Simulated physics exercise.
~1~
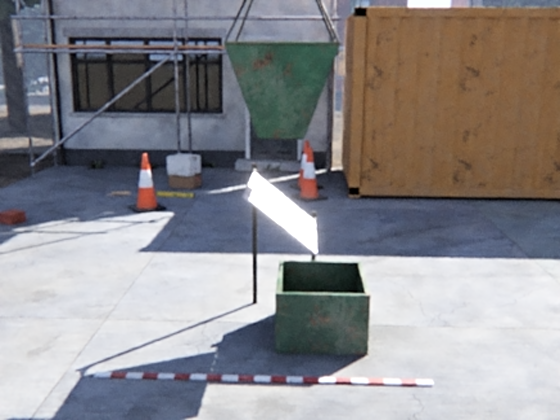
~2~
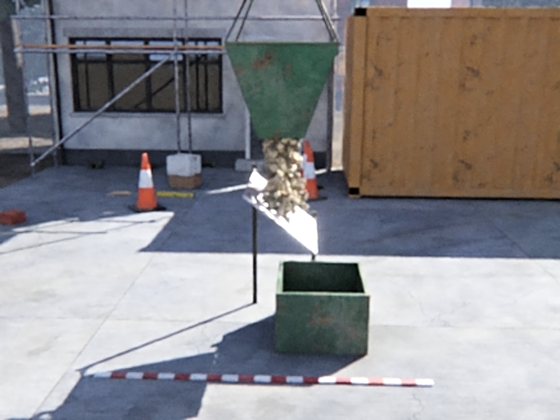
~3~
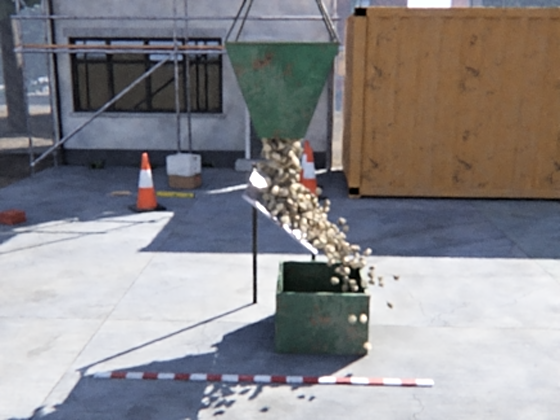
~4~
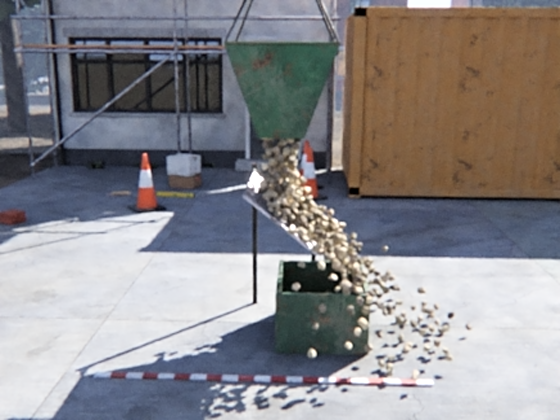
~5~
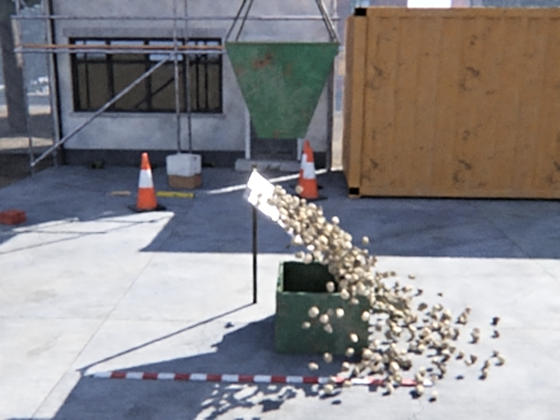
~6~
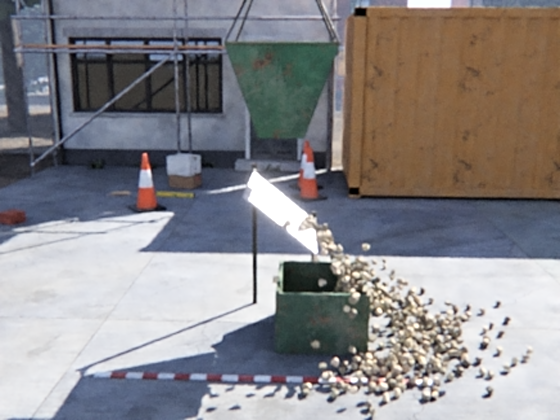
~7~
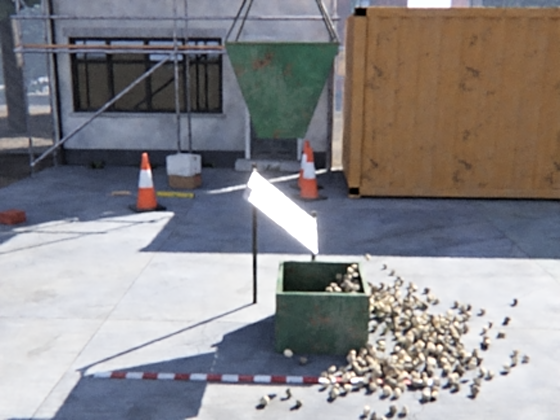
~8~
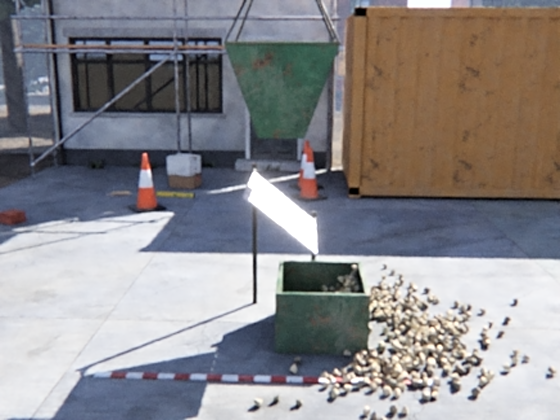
In this clip, stones pour from a hanging green skip onto a fixed sloping metal plate and slide down to the right, some dropping into the green bin below while many others spill past it, ending scattered on the concrete beside its right side.
